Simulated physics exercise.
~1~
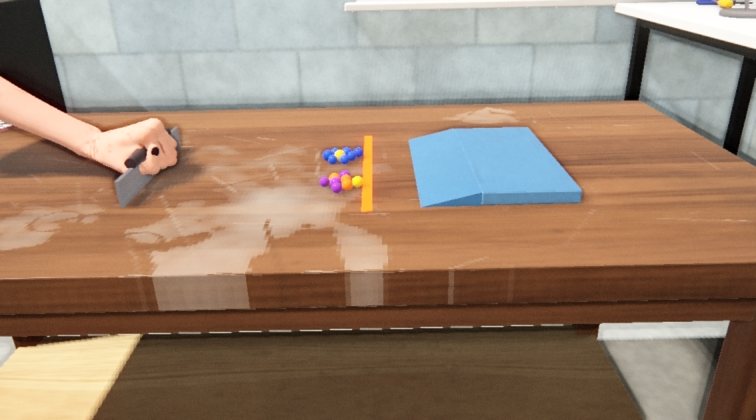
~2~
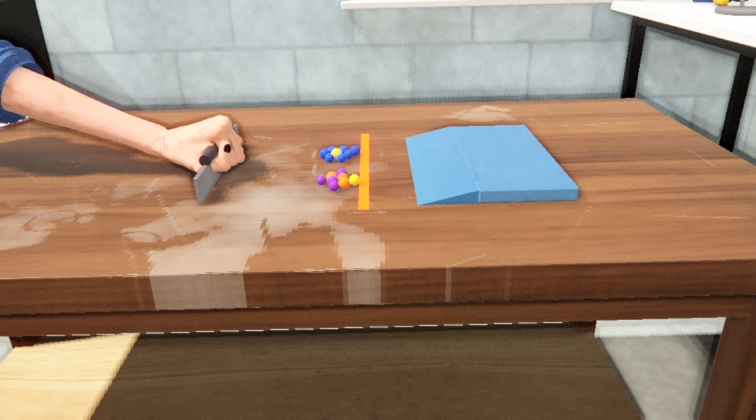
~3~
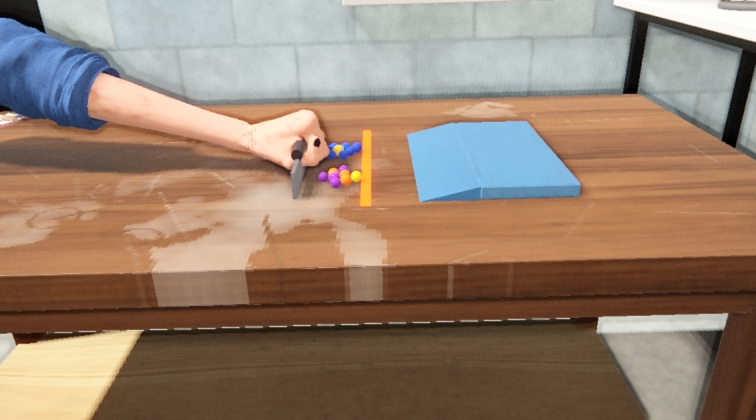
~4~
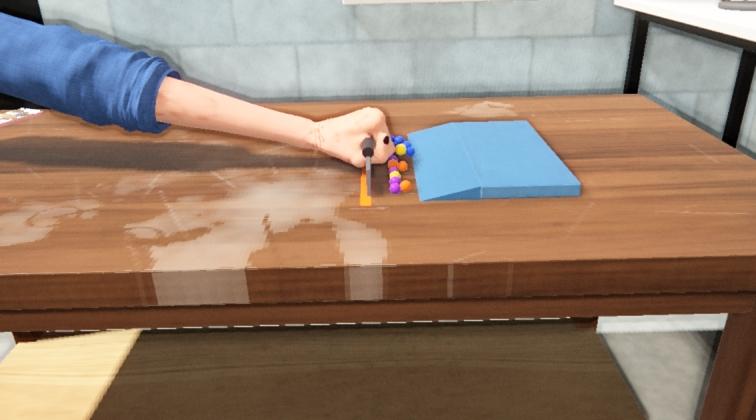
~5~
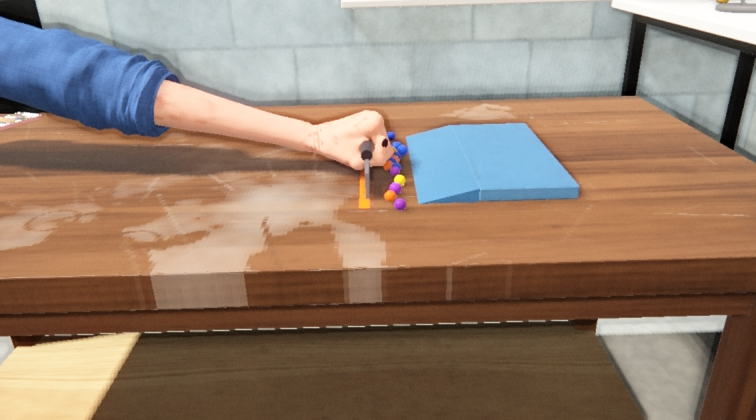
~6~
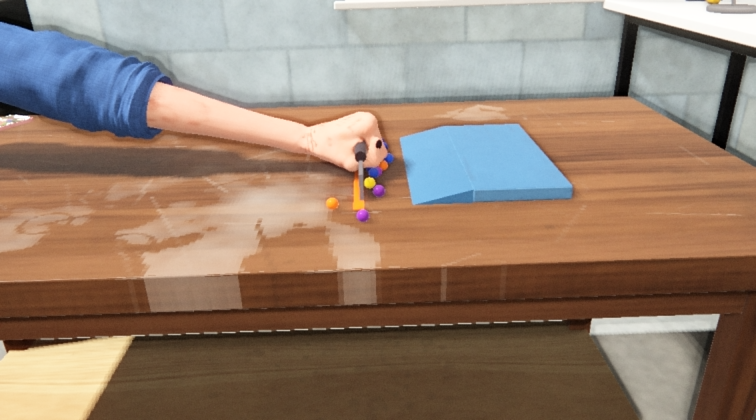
On a wooden table, a hand swept a scraper right into two little clusters of colorful balls, pushing them toward a blue wedge until it stopped at the orange tape. Some balls then rolled back left, and none ended up on top of the wedge.
